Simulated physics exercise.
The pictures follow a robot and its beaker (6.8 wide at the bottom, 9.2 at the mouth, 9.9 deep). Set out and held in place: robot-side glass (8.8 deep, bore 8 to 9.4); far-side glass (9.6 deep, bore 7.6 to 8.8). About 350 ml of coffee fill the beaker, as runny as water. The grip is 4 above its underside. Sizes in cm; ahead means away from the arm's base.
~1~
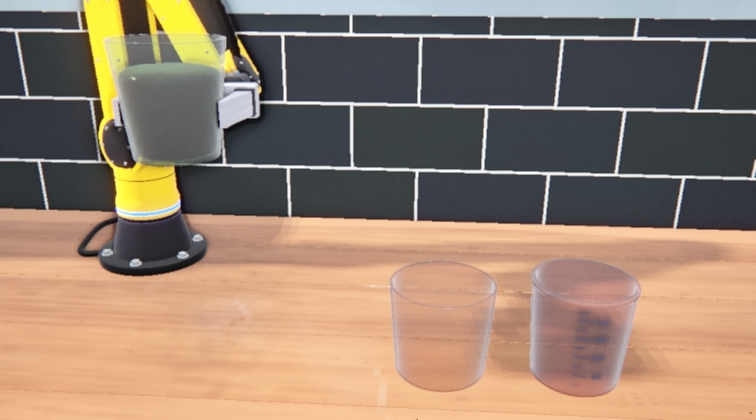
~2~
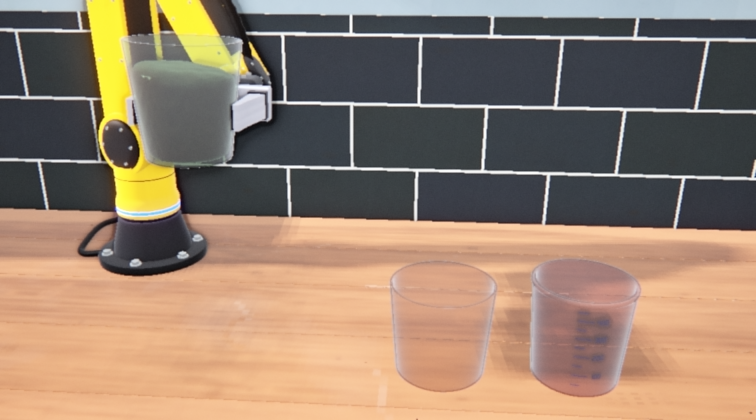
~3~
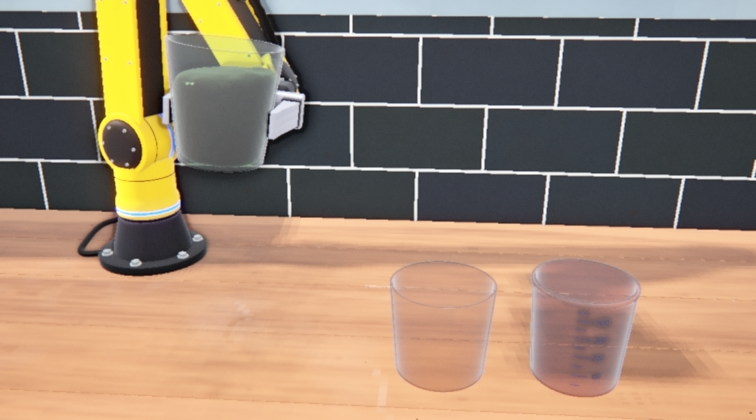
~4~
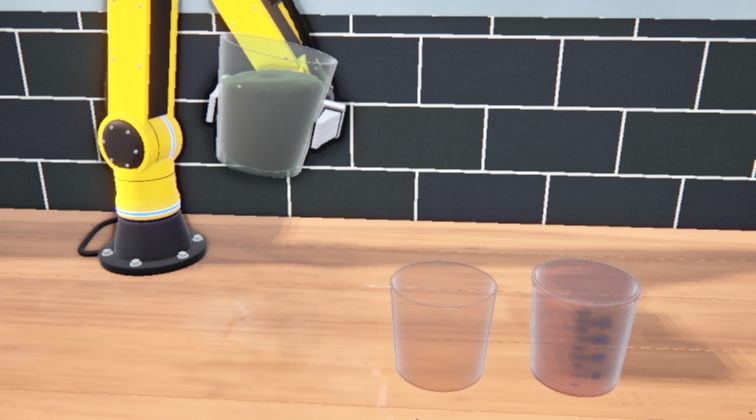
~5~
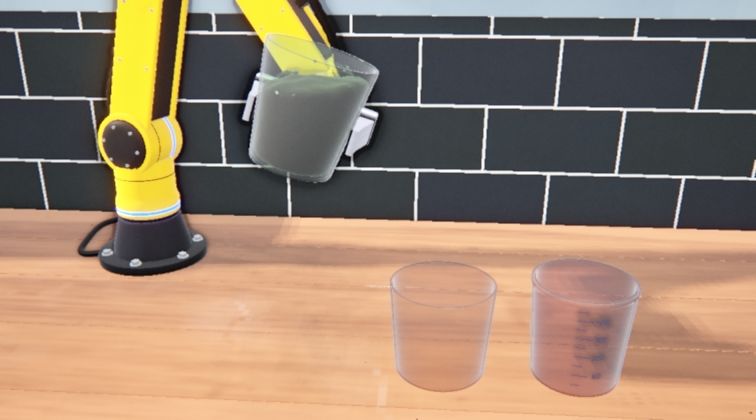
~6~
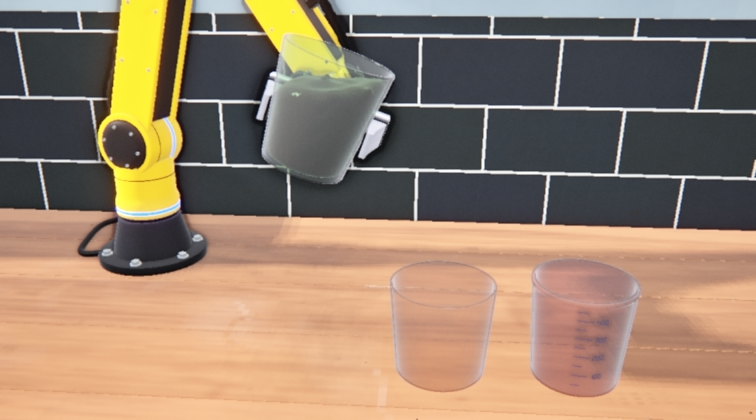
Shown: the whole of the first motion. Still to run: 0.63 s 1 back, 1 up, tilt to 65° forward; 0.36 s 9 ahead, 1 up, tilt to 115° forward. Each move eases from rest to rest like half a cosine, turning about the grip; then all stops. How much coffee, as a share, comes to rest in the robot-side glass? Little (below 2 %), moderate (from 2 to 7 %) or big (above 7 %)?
A big share, above 7 %, ends in the robot-side glass.
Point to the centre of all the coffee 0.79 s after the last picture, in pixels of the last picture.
Near (384, 187).
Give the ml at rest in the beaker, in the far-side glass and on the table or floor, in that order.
Roughly 0, 90, 170 ml.
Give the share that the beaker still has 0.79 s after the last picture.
Near 65 %.
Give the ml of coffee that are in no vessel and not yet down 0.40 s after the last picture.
About 10 ml.
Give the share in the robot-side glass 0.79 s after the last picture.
Some 25 per cent.
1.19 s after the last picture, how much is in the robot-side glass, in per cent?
Near 25 %.
Then, 0.40 s after the last picture, tilted 51° forward, liquid up to 27 above the table; 340 ml in the beaker, 10 ml in the air or running down outside.
Then, 0.79 s after the last picture, tilted 86° forward, liquid up to 33 above the table; 235 ml in the beaker, 85 ml in the robot-side glass, 30 ml in the air or running down outside.
Then, 1.19 s after the last picture, tilted 115° forward, liquid up to 92 above the table; 120 ml on the table or floor, 105 ml in the far-side glass, 90 ml in the robot-side glass, 30 ml in the air or running down outside.
Then, 1.99 s after the last picture, tilted 115° forward, liquid up to 2 above the table; 170 ml on the table or floor, 95 ml in the robot-side glass, 90 ml in the far-side glass.
Final state, 170 ml on the table or floor, 95 ml in the robot-side glass, 90 ml in the far-side glass. That is 27 % in the robot-side glass.
